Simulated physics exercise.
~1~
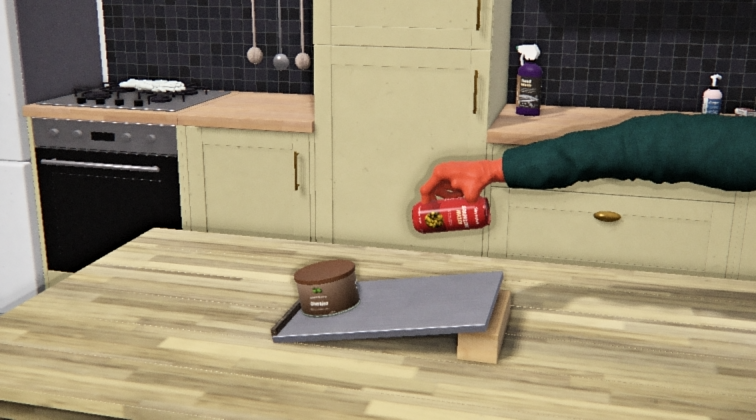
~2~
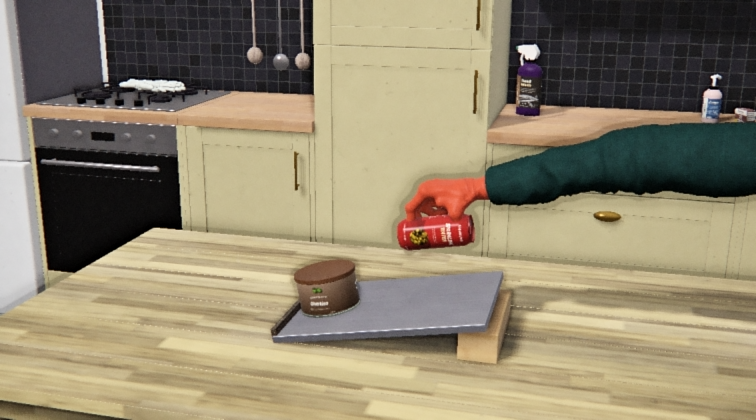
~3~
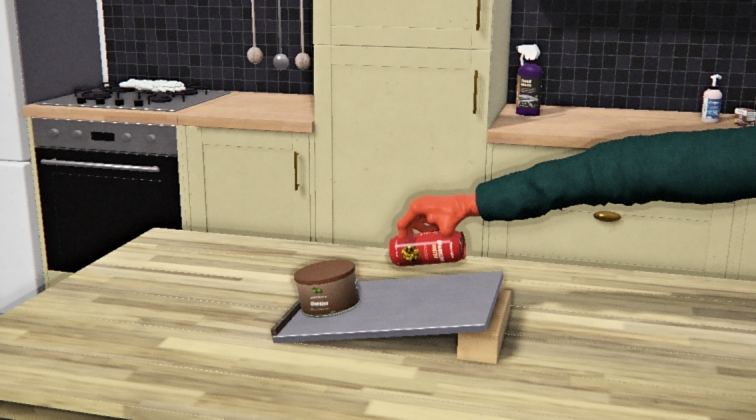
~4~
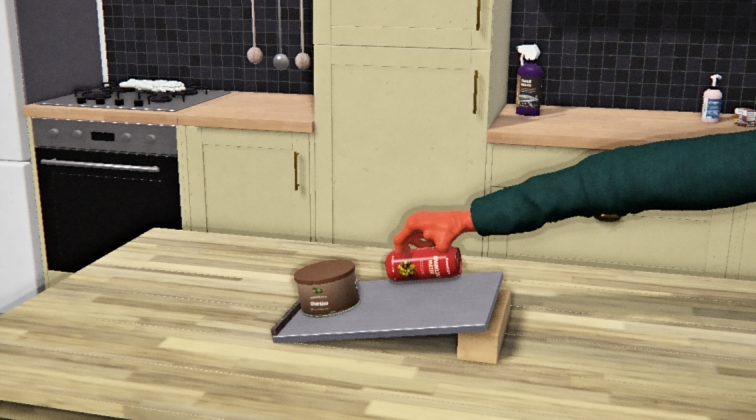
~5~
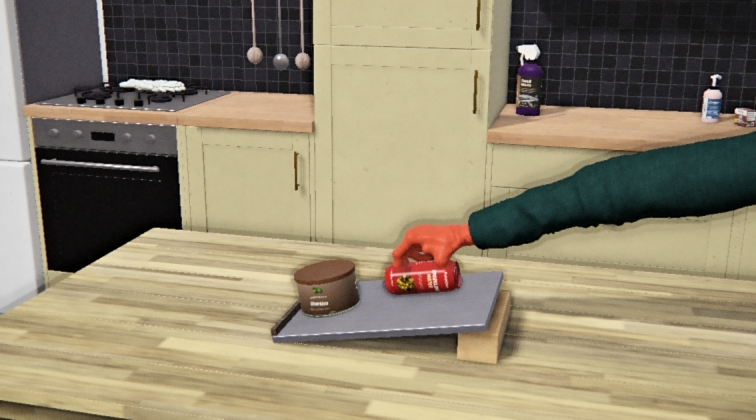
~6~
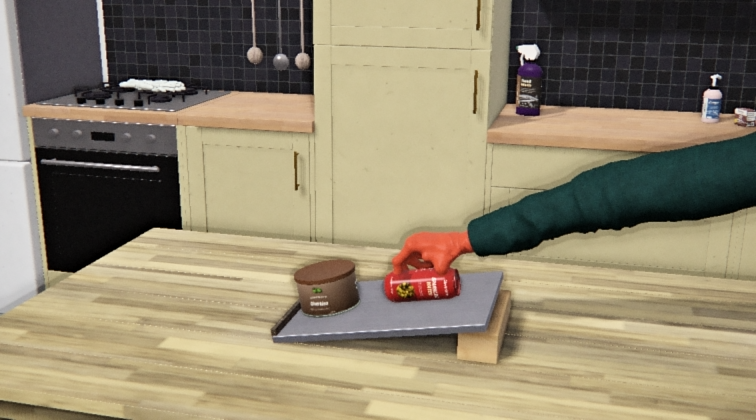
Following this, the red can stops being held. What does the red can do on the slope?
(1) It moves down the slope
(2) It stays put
Answer: 2.
Then, 0.30 s on from there, no change.
Then, 0.70 s on from there, red can resting near (422, 285).
In the end, both unmoved. At the end, from the last picture's camera, red can near (421, 285). The red can stays where it is put.
